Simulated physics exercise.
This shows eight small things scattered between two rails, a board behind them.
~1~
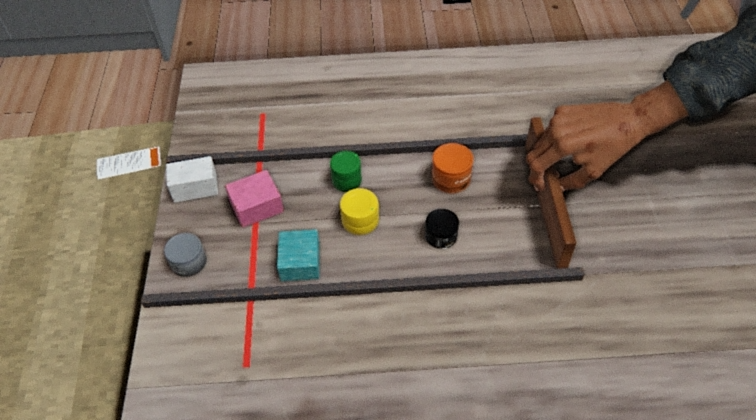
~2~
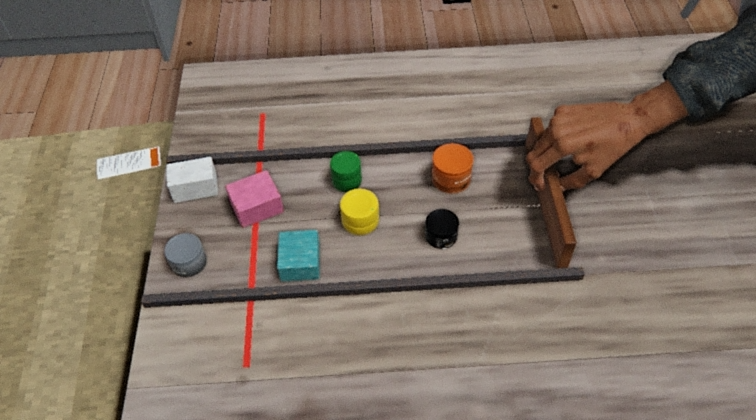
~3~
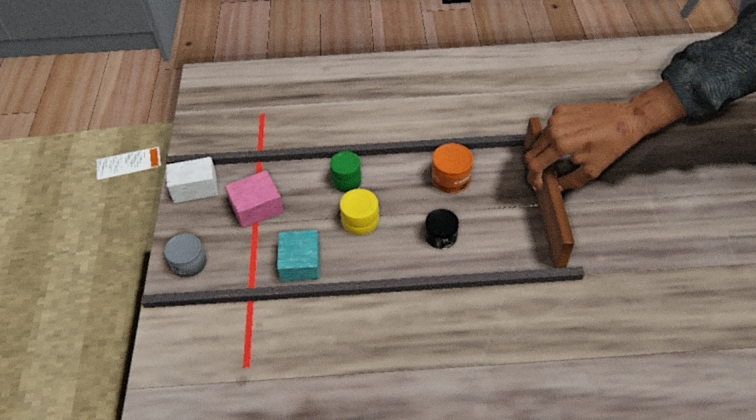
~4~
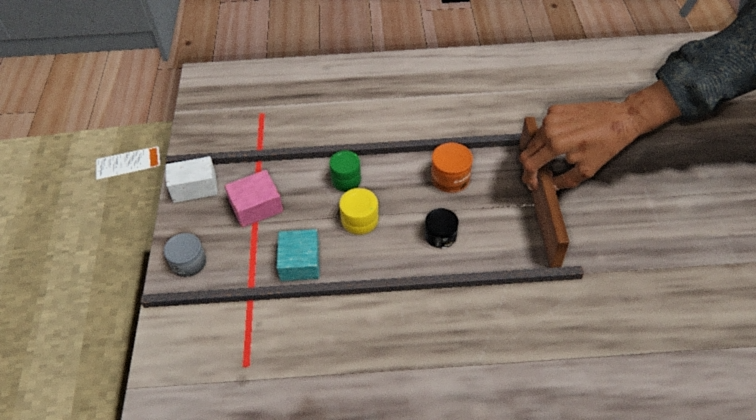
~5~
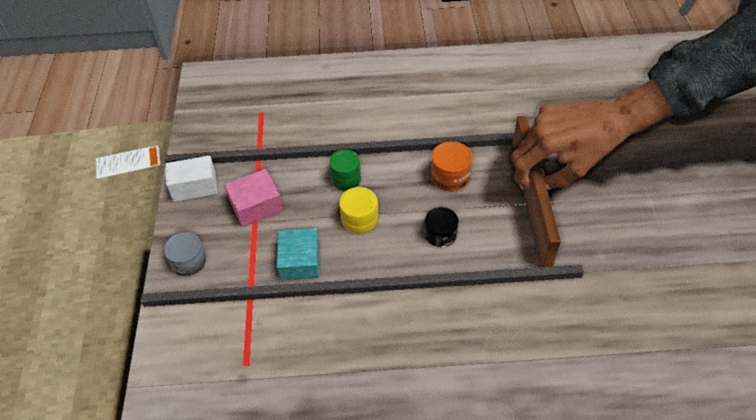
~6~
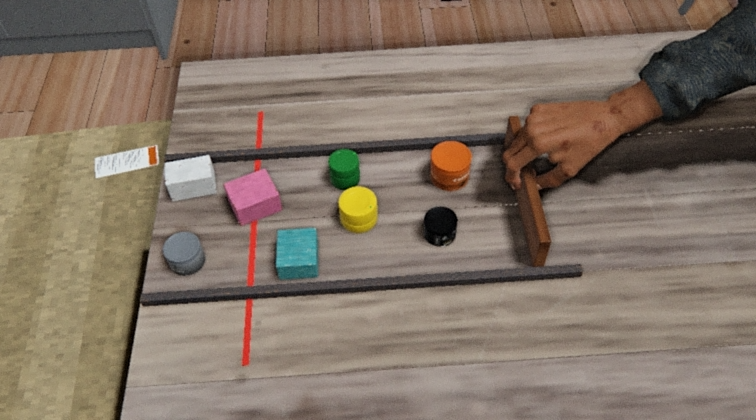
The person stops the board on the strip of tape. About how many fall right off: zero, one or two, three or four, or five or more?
In the end the number that fall off is zero.
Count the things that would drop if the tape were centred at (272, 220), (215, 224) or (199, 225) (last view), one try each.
In that order 0, 1 and 4.
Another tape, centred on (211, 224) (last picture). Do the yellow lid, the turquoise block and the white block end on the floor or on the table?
The yellow lid survives, the turquoise block stays on, the white block is lost.
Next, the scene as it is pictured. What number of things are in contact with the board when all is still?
In contact: 3.
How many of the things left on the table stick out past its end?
1 of them.
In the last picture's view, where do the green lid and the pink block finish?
Near (208, 165) and (198, 201).
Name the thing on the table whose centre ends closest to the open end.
That is the white block.
Soon after, none off yet; white block at rest near (191, 178); grey tub at rest near (185, 254); pink block at rest near (253, 197).
After that, none off yet; white block at rest near (191, 178); grey tub at rest near (185, 254); pink block at rest near (252, 197).
In the end, the number that fall off is zero.
